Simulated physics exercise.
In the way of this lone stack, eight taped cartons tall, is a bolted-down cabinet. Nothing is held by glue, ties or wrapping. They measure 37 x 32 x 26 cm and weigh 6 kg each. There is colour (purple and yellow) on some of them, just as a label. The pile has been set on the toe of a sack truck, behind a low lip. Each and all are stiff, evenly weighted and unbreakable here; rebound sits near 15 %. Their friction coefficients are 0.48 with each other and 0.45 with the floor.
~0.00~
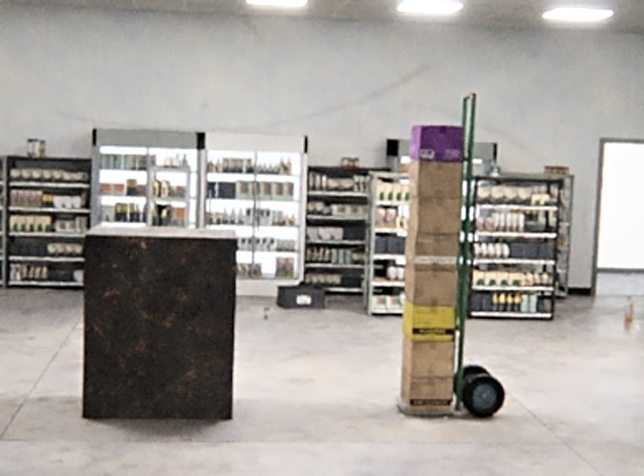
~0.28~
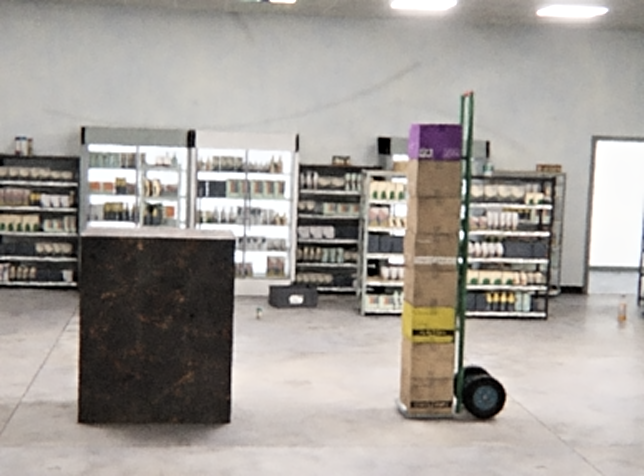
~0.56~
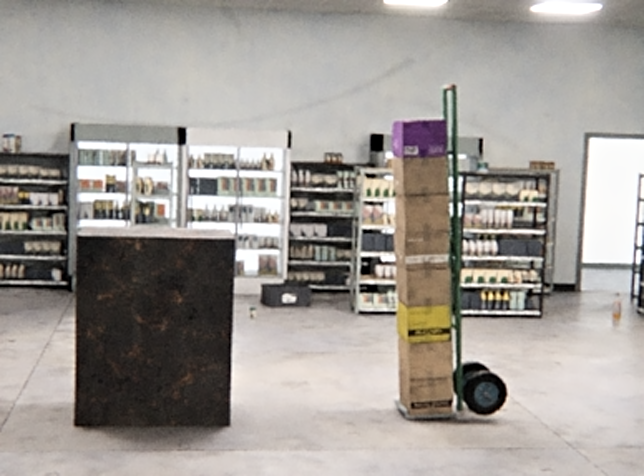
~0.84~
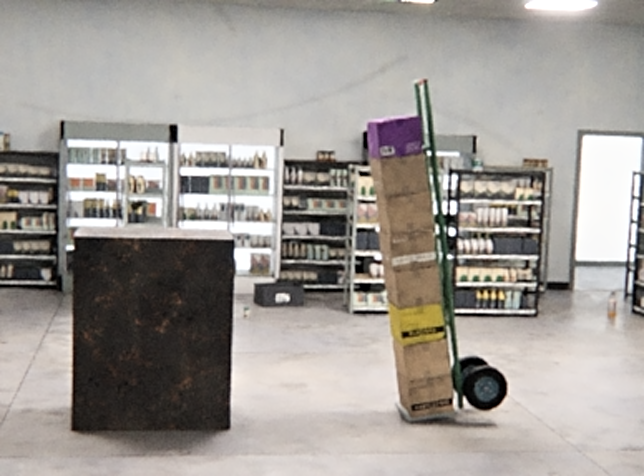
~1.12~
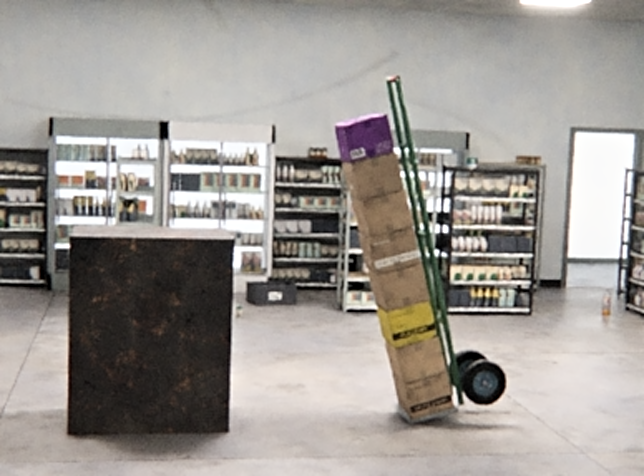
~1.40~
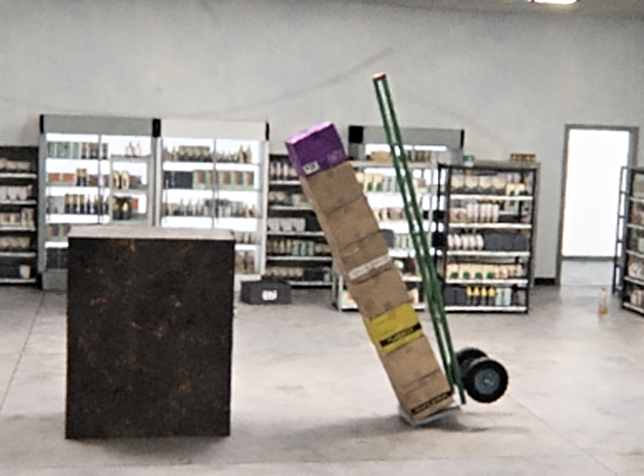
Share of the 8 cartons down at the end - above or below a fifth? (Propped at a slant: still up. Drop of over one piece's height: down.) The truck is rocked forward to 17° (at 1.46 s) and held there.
Above a fifth.
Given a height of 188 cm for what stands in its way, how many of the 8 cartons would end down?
You'd end up with 1 of them.
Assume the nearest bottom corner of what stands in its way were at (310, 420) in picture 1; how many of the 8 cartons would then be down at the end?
That would give 2.
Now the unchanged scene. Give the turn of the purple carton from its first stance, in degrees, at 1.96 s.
Roughly 100 degrees.
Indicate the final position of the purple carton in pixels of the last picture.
Near (136, 207).
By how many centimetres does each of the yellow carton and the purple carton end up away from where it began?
Well, the yellow finishes about 70 cm from where it began, while the purple finishes about 210 cm from its start.
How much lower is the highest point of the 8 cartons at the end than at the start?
I make it close to 50 cm.
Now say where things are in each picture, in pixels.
In the first picture (each place is the centre of the face we see best; the camera moves round a little), truck frame (470, 160) 0° forward; purple carton (441, 143); yellow carton (433, 324); all as stacked.
In the second picture, truck frame (469, 159) 0° forward; purple carton (440, 142).
In the third picture, truck frame (455, 153) 4° forward; purple carton (424, 139) tilted 4°; yellow carton (429, 324) tilted 4°; steepest lean 4°, the carton at (432, 397); 8 have shifted.
In the fourth picture, truck frame (433, 149) 9° forward; purple carton (400, 137) tilted 9°; yellow carton (422, 324) tilted 9°; 8 have shifted.
In the fifth picture, truck frame (411, 146) 14° forward; purple carton (369, 139) tilted 16°; yellow carton (412, 325) tilted 16°; 8 have shifted.
In the sixth picture, truck frame (401, 145) 17° forward; purple carton (320, 151) tilted 26°, 13 cm lower; yellow carton (398, 328) tilted 26°; steepest lean 26°, the carton at (336, 187); 8 have shifted.
By 1.50 s, none of the 8 cartons down, 8 disturbed; purple carton tilted 32°, 21 cm lower; yellow carton tilted 32°.
By 1.64 s, 3 of the 8 cartons down; yellow carton tilted 43°; purple carton tilted 43°, 42 cm lower.
By 1.96 s, 5 of the 8 cartons down; purple carton on its side; yellow carton tilted 58°, 24 cm lower.
By 3.48 s, 5 of the 8 cartons down; purple carton on its side; yellow carton tilted 57°, 25 cm lower.
When it is over (4.3 s), 5 of the 8 cartons down; purple carton on its side; yellow carton tilted 57°, 25 cm lower. That is 62 per cent. In pixels of the last frame, middles, purple carton near (136, 207), yellow carton near (339, 359).
